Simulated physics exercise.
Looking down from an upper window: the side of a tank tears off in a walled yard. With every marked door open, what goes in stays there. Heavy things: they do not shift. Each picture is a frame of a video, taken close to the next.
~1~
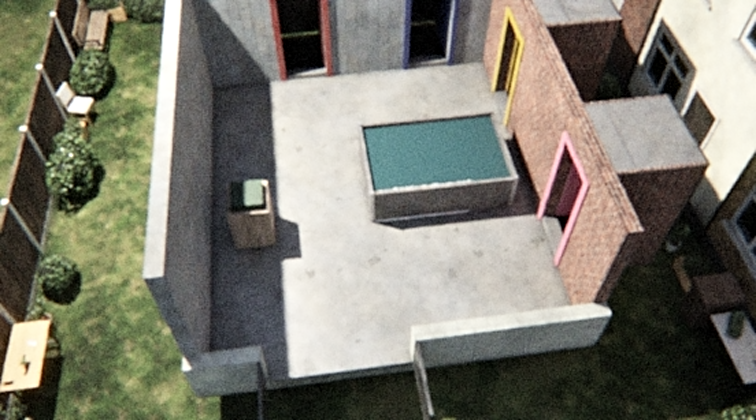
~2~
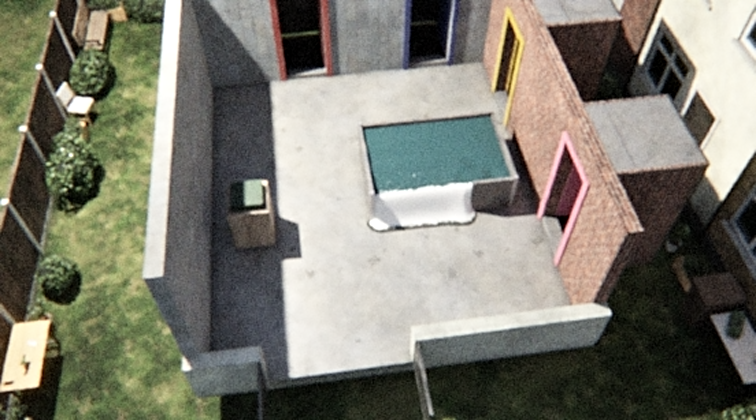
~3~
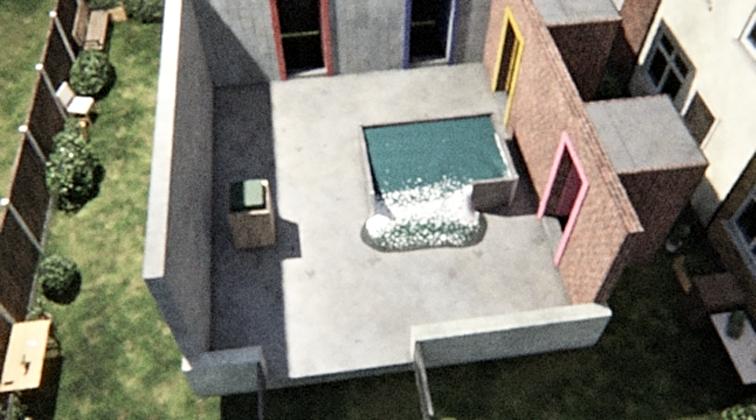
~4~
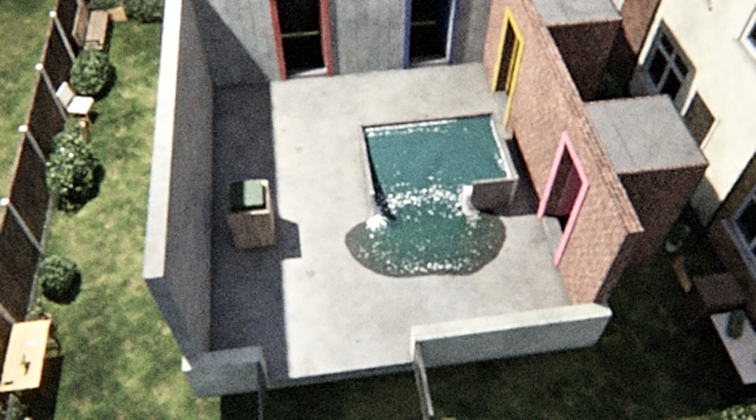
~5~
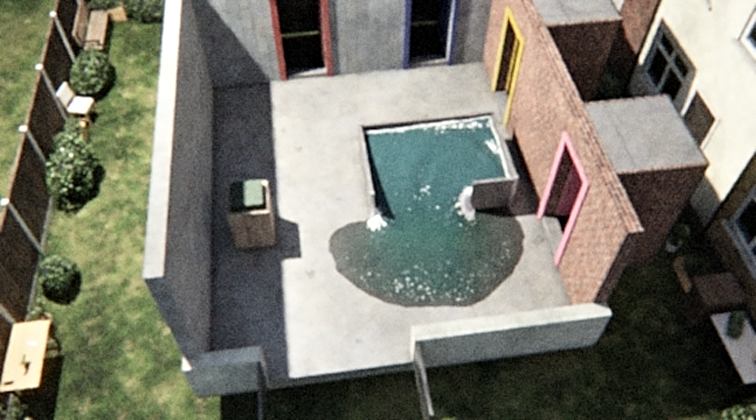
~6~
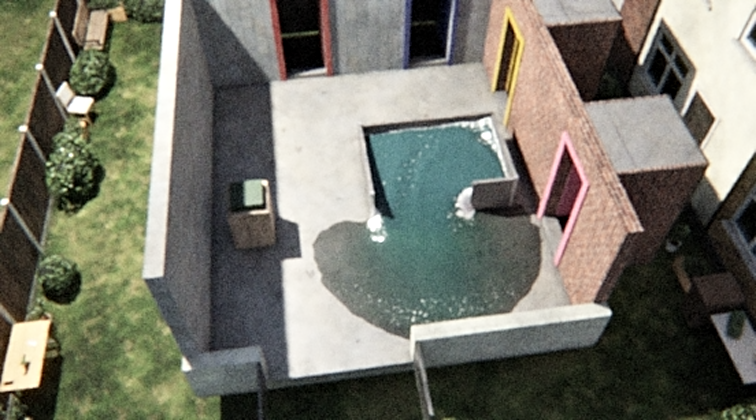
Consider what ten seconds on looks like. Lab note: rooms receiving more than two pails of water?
Yellow door: Not over the line on that one. Blue door: Not over the line on that one. Pink door: Not over the line on that one. Red door: Not over the line on that one.
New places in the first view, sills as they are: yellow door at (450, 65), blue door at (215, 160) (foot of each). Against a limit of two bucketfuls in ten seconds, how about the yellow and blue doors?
Yellow door: Exceeds the limit. Blue door: Falls short.
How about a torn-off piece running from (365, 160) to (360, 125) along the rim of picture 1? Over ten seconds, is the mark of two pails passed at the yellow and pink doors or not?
The yellow door exceeds the limit and the pink door falls short.
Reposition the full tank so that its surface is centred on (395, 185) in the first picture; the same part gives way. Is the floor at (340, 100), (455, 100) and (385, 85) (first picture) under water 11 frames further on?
In the order asked: Not reached, not reached, not reached.
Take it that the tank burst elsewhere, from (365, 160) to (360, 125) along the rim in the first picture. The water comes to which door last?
Answer: The pink one.
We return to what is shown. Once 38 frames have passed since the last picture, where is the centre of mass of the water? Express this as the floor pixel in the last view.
Roughly (413, 232).
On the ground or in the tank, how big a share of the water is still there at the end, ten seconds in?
I'd put it at about 56 per cent.
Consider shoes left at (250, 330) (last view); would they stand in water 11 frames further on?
Looking there, it would be swamped.
A moment on, water covers 30 % of the floor; the yellow door not reached, the blue door not reached, the pink door wet at the sill, nothing in, the red door not reached.
Next, water covers 35 % of the floor; the yellow door not reached, the blue door not reached, the pink door wet at the sill, nothing in, the red door not reached.
Then, water covers 40 % of the floor; the yellow door not reached, the blue door not reached, the pink door wet at the sill, nothing in, the red door not reached.
Later, water covers 60 % of the floor; the yellow door wet at the sill, nothing in, the blue door wet at the sill, nothing in, the pink door wet at the sill, nothing in, the red door not reached.
In the end, water covers 90 % of the floor; the yellow door under two buckets in, the blue door wet at the sill, nothing in, the pink door wet at the sill, nothing in, the red door wet at the sill, nothing in.
